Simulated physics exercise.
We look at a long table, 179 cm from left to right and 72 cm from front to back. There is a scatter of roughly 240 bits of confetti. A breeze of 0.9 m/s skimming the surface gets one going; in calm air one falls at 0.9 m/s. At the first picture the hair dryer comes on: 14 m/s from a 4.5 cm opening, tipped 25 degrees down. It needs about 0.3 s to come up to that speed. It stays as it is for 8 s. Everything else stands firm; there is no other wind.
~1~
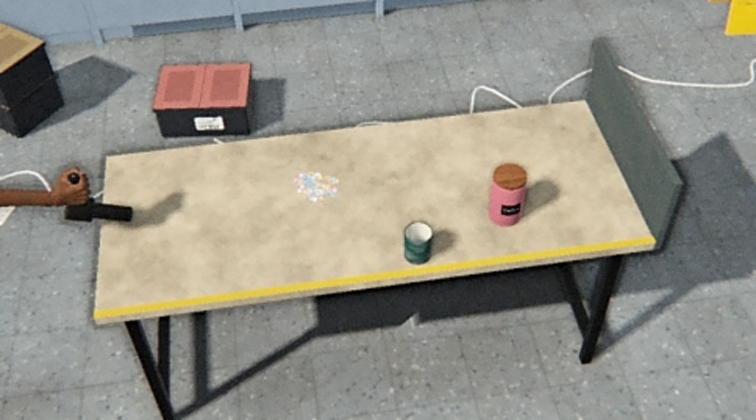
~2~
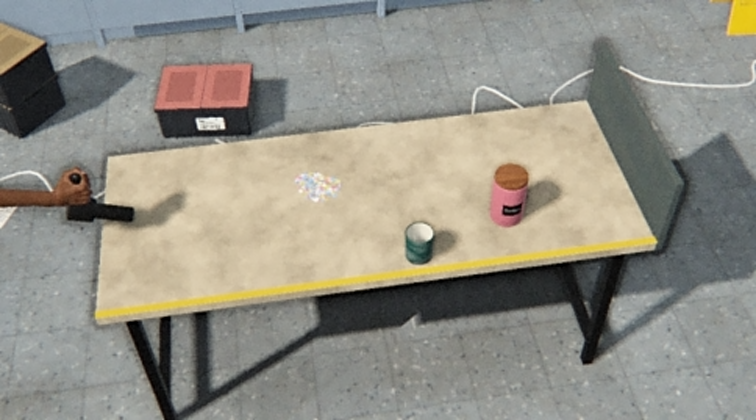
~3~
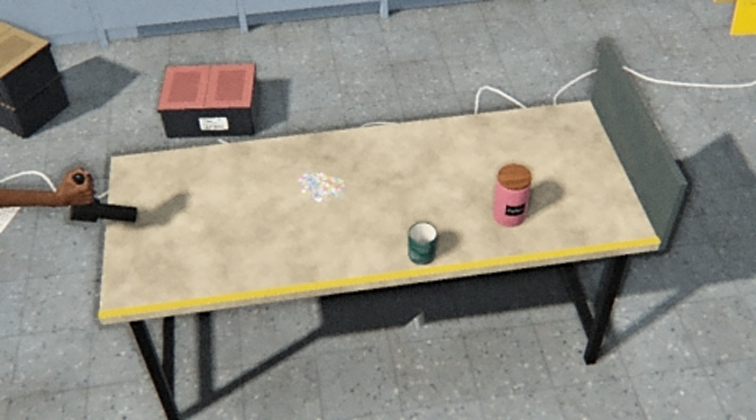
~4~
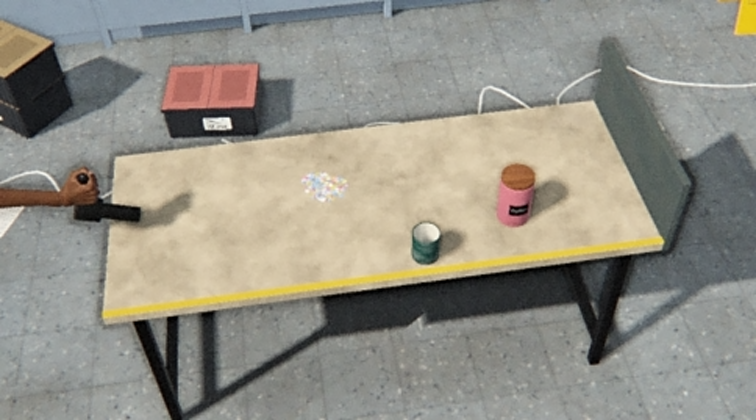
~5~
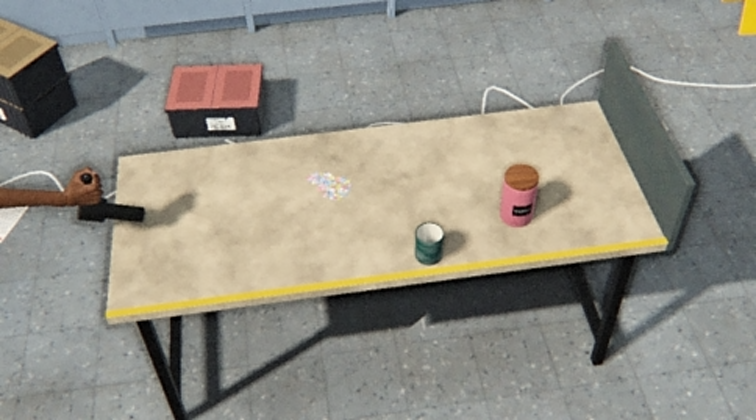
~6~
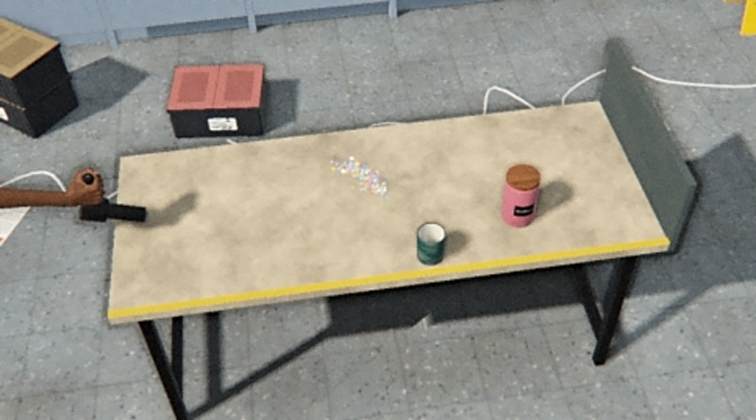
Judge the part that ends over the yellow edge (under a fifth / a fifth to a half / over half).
Of the bits of confetti, less than a fifth end over the yellow edge.
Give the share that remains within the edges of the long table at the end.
Near 10 %.
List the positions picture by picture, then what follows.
In the first picture, the middle of the bits of confetti is near (316, 185), none has stirred yet and the mouth of the hair dryer is at (131, 214).
In the second picture, the middle of the bits of confetti is near (318, 185), none has stirred yet and the yellow edge is centred on (385, 279).
In the third picture, the middle of the bits of confetti is near (321, 186), none has stirred yet, the top of a mug is at (423, 233) and the top of a jar is at (515, 175).
In the fourth picture, the middle of the bits of confetti is near (324, 186) and none has stirred yet.
In the fifth picture, the middle of the bits of confetti is near (330, 185), the farthest in sight from the hair dryer is at (349, 183) and about 20 % have left their places.
In the sixth picture, the middle of the bits of confetti is near (366, 176), the farthest in sight from the hair dryer is at (385, 183) and all have left their places.
Then, 1.2 s after the last picture, 4 % are over the yellow edge; 81 % have settled or left.
Then, 2.2 s after the last picture, 4 % are over the yellow edge; 93 % have settled or left.
Then, 4.1 s after the last picture, 4 % are over the yellow edge; 94 % have settled or left.
Then, 7.7 s after the last picture, at the end, 4 % are over the yellow edge.
